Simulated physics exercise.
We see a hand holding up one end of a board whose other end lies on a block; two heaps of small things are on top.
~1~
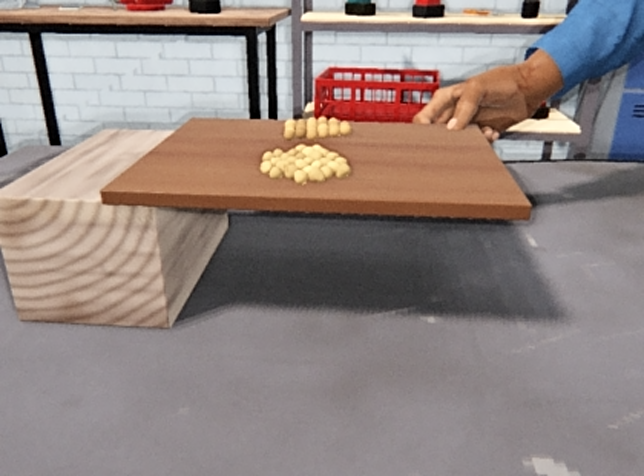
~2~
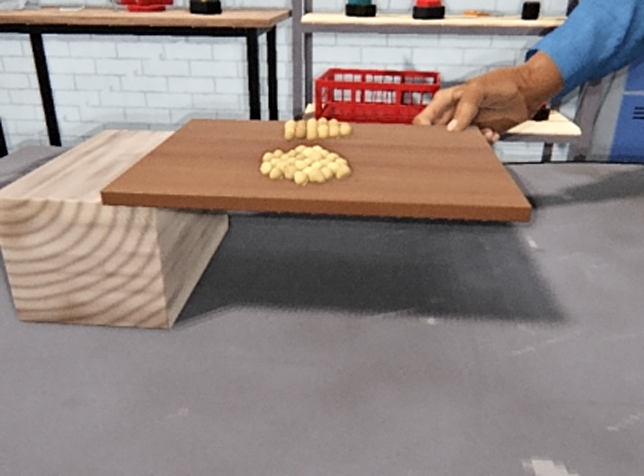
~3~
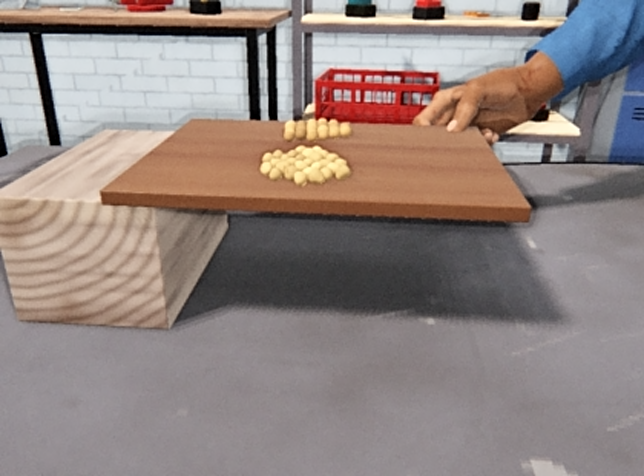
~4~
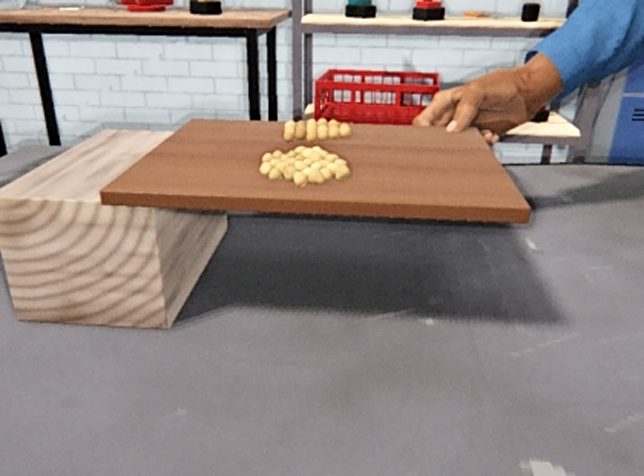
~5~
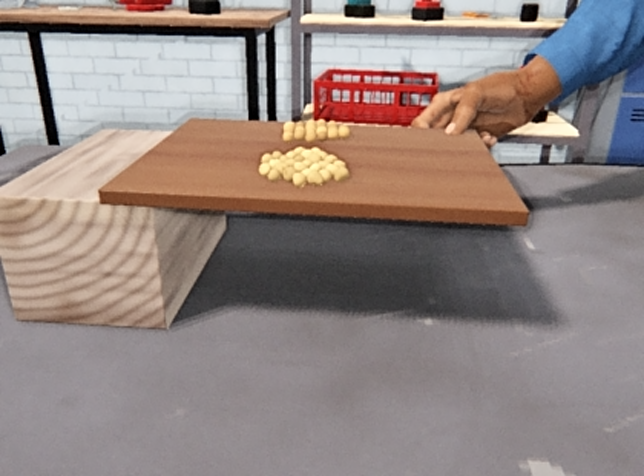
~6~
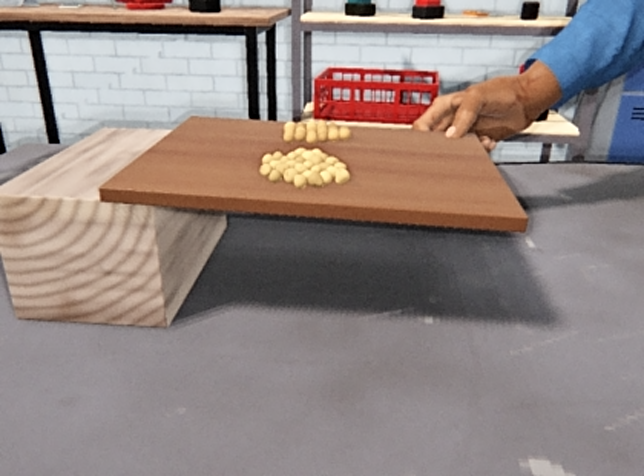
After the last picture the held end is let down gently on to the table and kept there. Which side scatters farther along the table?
It is the back handful.
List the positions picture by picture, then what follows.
The first frame shows held end of the board at (513, 207), level; block at (133, 215), nearly half as high as the board is long; front handful at (309, 163), some dried chickpeas; back handful at (312, 129), a few round wooden beads.
The second frame shows held end of the board at (513, 209), level; back handful at (313, 130).
The third frame shows held end of the board at (513, 209), level; front handful at (309, 165).
The fourth frame shows held end of the board at (512, 210), level; back handful at (312, 130).
The fifth frame shows held end of the board at (511, 213), level; front handful at (308, 166).
The sixth frame shows held end of the board at (510, 219), down by 2°; block at (131, 214); front handful at (308, 167), not moving; back handful at (312, 132), not moving.
Then, 0.31 s past the last view, board sloping at 9°; front handful all still on the board; back handful all still on the board.
Then, 0.71 s past the last view, board sloping at 19°; front handful all still on the board; back handful mostly at the foot of the board.
Then, 1.14 s past the last view, board resting at 25°; front handful mostly less than half a board's length out; back handful mostly up to a board's length out.
Finally, board resting at 25°; front handful mostly less than half a board's length out; back handful mostly one to two board lengths out, about a quarter gone off the table; the back handful has gone farther.
